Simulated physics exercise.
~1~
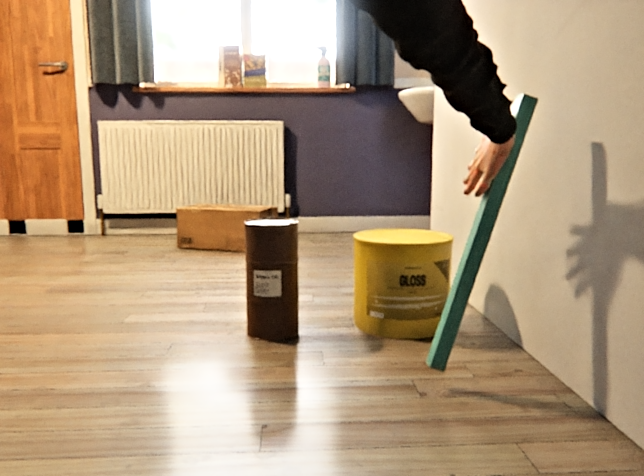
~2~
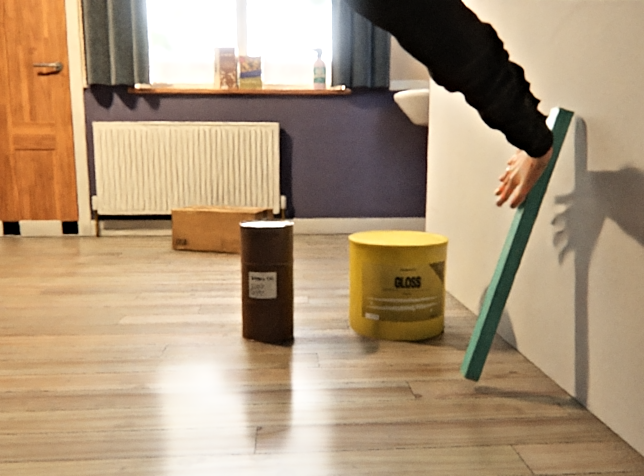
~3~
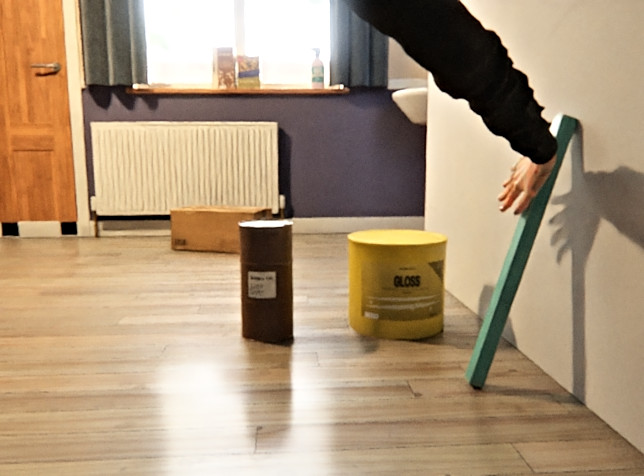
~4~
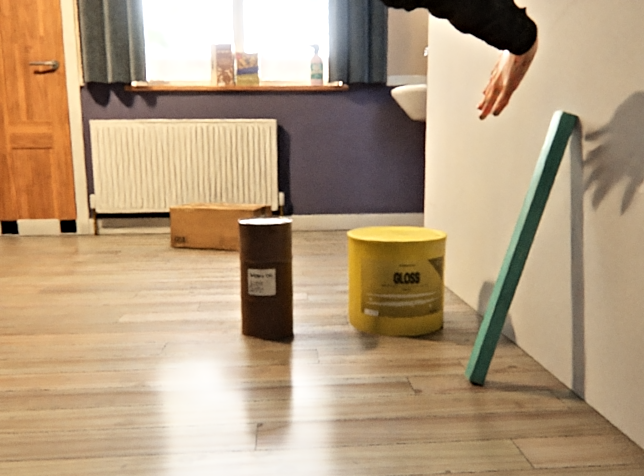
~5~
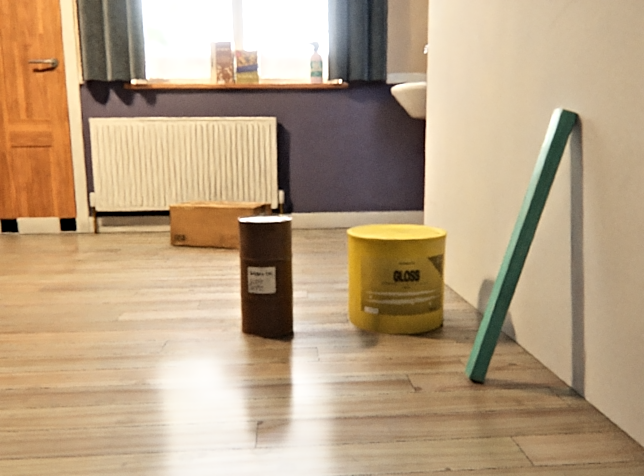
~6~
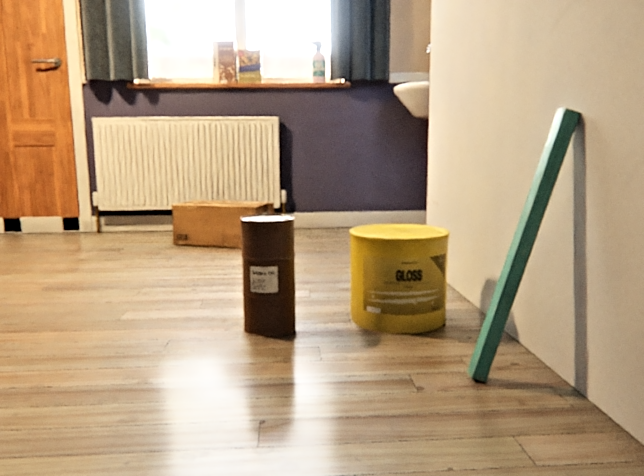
At first, a hand in a dark sleeve reaches in from above and holds a turquoise pole at a slant, near a pale wall on the right of a wooden floor. A brown canister and a yellow pail stand nearby, with a radiator and a window behind them. The hand moves the pole to the right and settles its top against the wall. Then the fingers let go, and the hand draws back up and out of view. The pole does not slip, and it stays leaning on the wall while the canister and pail remain standing in place.
